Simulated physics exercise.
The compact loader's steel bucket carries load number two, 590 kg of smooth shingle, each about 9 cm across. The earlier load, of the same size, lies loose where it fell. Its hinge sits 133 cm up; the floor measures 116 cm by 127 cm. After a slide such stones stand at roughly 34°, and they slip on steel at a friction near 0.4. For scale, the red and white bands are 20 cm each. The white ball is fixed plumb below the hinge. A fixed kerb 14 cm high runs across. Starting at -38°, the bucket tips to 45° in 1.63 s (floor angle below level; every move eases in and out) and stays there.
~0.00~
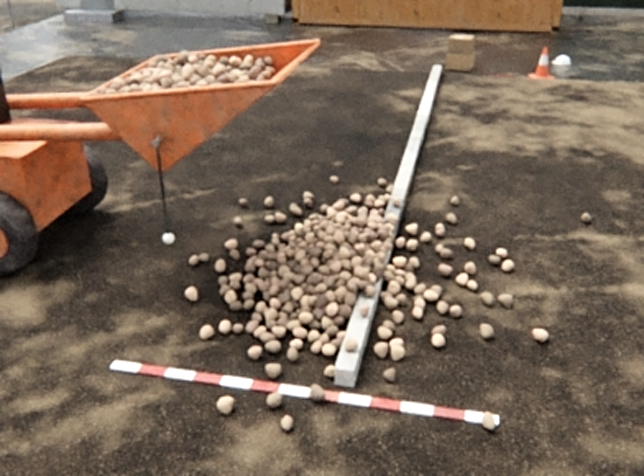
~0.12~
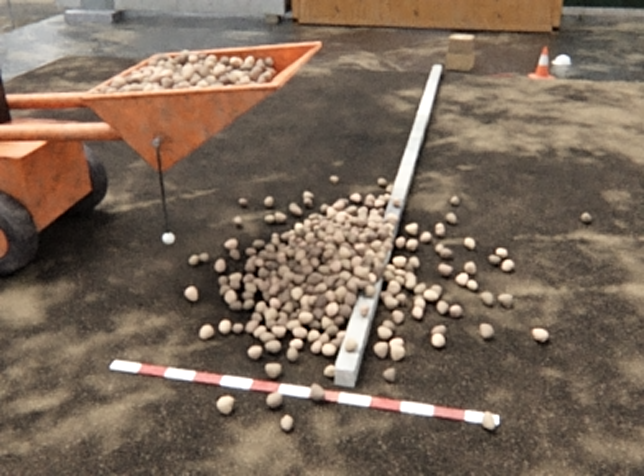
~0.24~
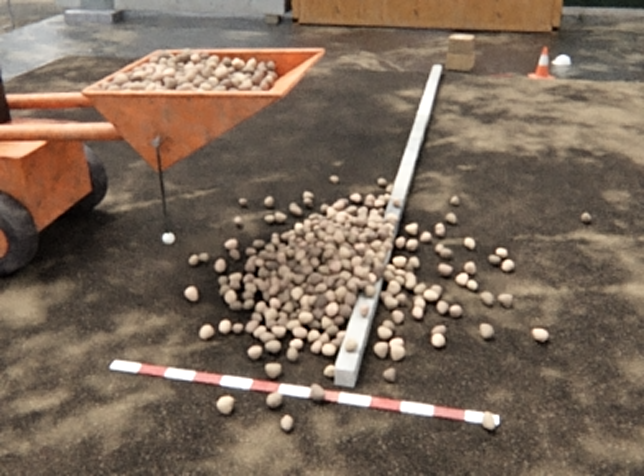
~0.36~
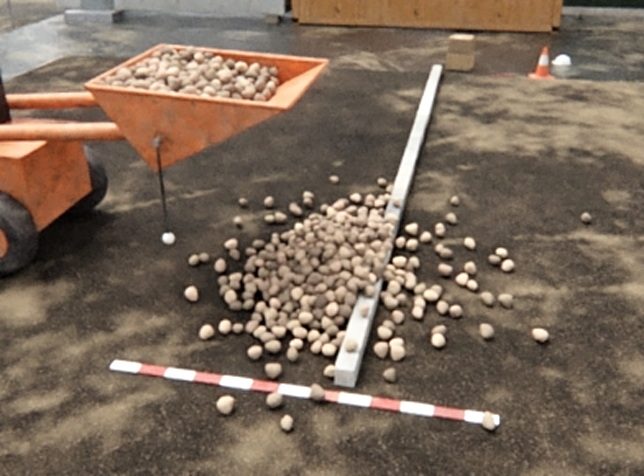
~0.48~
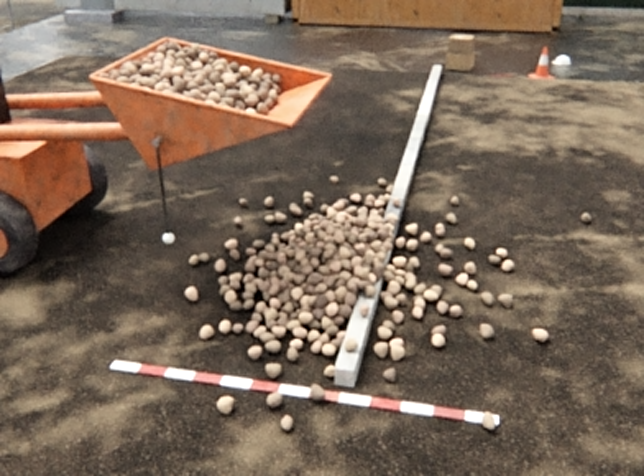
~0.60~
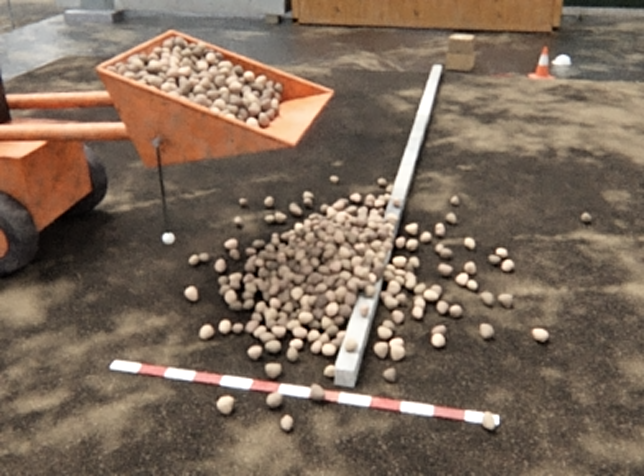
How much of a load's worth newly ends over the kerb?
Some 9 per cent is added.
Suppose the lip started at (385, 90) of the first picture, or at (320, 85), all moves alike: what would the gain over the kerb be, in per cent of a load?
Near 95 per cent from the first place, 35 from the second.
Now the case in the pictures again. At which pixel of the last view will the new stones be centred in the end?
Their middle is at about (302, 252).
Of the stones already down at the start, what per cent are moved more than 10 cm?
About 25 per cent.
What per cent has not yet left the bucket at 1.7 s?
About 25 per cent.
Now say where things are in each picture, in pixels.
The bucket is at -38°, its lip at (277, 83); the top of the load is at (201, 64). The earlier load is highest near (347, 247), 29 cm above ground level, 90 % on this side of the kerb, 10 % over the kerb, in the first frame.
The bucket is at -37°, its lip at (279, 86); the top of the load is at (192, 62); the stones move at 0.1 m/s on average, in the second frame.
The bucket is at -33°, its lip at (283, 95); the top of the load is at (189, 61); the stones move at 0.2 m/s on average, in the third frame.
The bucket is at -28°, its lip at (288, 108); the top of the load is at (172, 58); the stones move at 0.3 m/s on average, in the fourth frame.
The bucket is at -21°, its lip at (292, 125); the top of the load is at (169, 52); the stones move at 0.3 m/s on average, in the fifth frame.
Lip at (295, 145), floor tilted -13°, highest stones at (172, 49); the stones move at 0.3 m/s on average, in the sixth frame.
After 1.2 s the floor is at 32°; in per cent of one load, 99 in the bucket, 91 on this side of the kerb, 10 over the kerb; the foremost stones are at (516, 291).
After 1.7 s the floor is at 45°; in per cent of one load, 27 in the bucket, 162 on this side of the kerb, 10 over the kerb; the foremost stones are at (516, 291).
After 2.1 s the floor is at 45°; in per cent of one load, 1 in the bucket, 186 on this side of the kerb, 14 over the kerb; the foremost stones are at (516, 291).
After 4.9 s the floor is at 45°; in per cent of one load, 0 in the bucket, 181 on this side of the kerb, 19 over the kerb; the foremost stones are at (516, 291). Net gain over the kerb, 9.
